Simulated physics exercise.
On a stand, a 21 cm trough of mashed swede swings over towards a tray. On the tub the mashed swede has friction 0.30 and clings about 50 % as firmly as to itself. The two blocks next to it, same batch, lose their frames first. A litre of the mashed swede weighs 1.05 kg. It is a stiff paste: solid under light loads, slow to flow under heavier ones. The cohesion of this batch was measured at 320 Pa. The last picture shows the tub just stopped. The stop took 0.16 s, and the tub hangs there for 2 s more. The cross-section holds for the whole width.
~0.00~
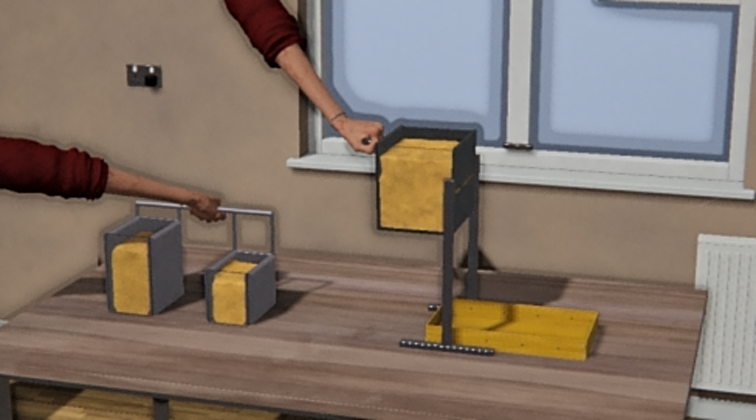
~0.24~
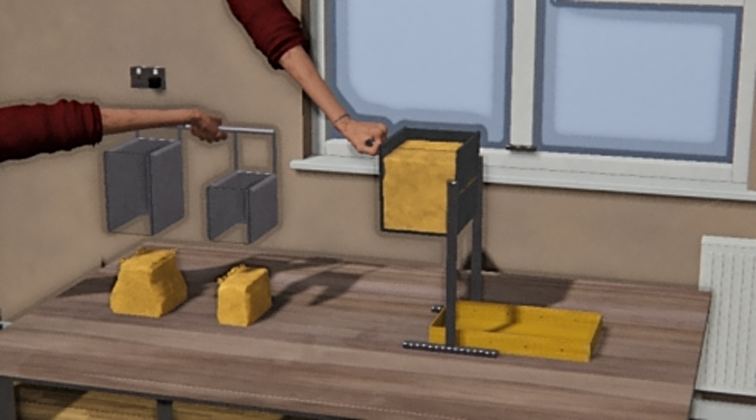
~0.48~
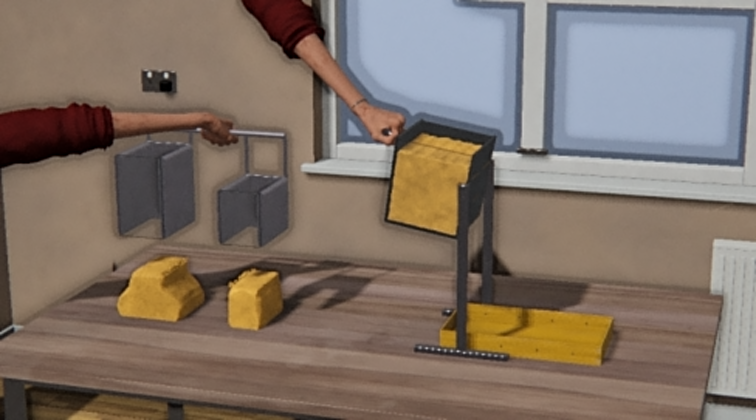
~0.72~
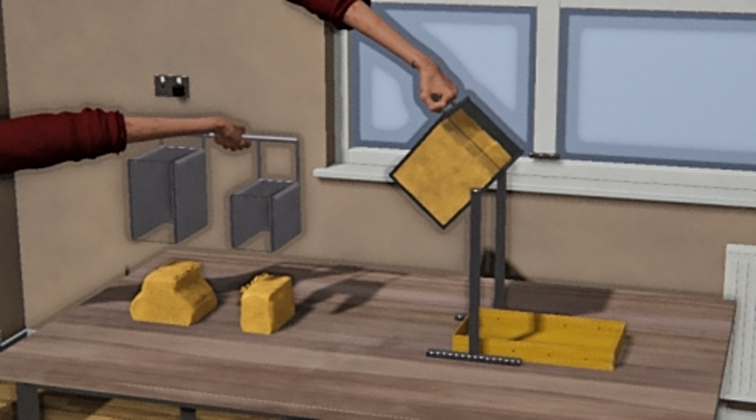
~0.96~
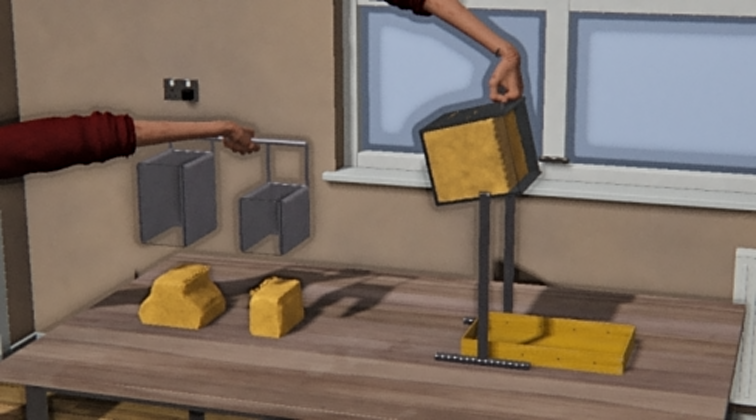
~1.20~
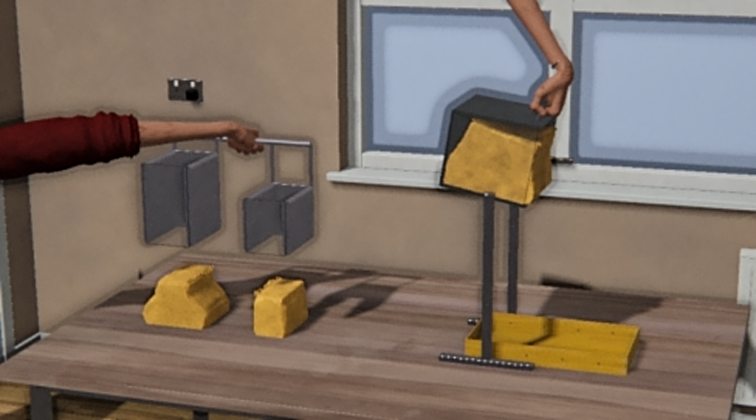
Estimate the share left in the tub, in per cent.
About 37 %.
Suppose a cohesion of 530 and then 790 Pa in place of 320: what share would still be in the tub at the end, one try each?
In turn about 55 %, 100 %.
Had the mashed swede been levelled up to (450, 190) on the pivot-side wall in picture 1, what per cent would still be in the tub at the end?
Then about 60 %.
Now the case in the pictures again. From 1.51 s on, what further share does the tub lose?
Near 8 %.
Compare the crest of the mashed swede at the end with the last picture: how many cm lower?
Roughly 10 cm.
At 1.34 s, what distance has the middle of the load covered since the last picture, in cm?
Some 6 cm.
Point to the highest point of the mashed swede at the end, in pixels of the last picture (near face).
Near (485, 166).
After 1.34 s, the tub is at 99 degrees and holds 71 %.
After 1.51 s, the tub is at 99 degrees and holds 45 %.
After 1.68 s, the tub is at 99 degrees and holds 37 %.
After 1.85 s, the tub is at 99 degrees and holds 37 %.
After 3.20 s, the tub is at 99 degrees and holds 37 %.
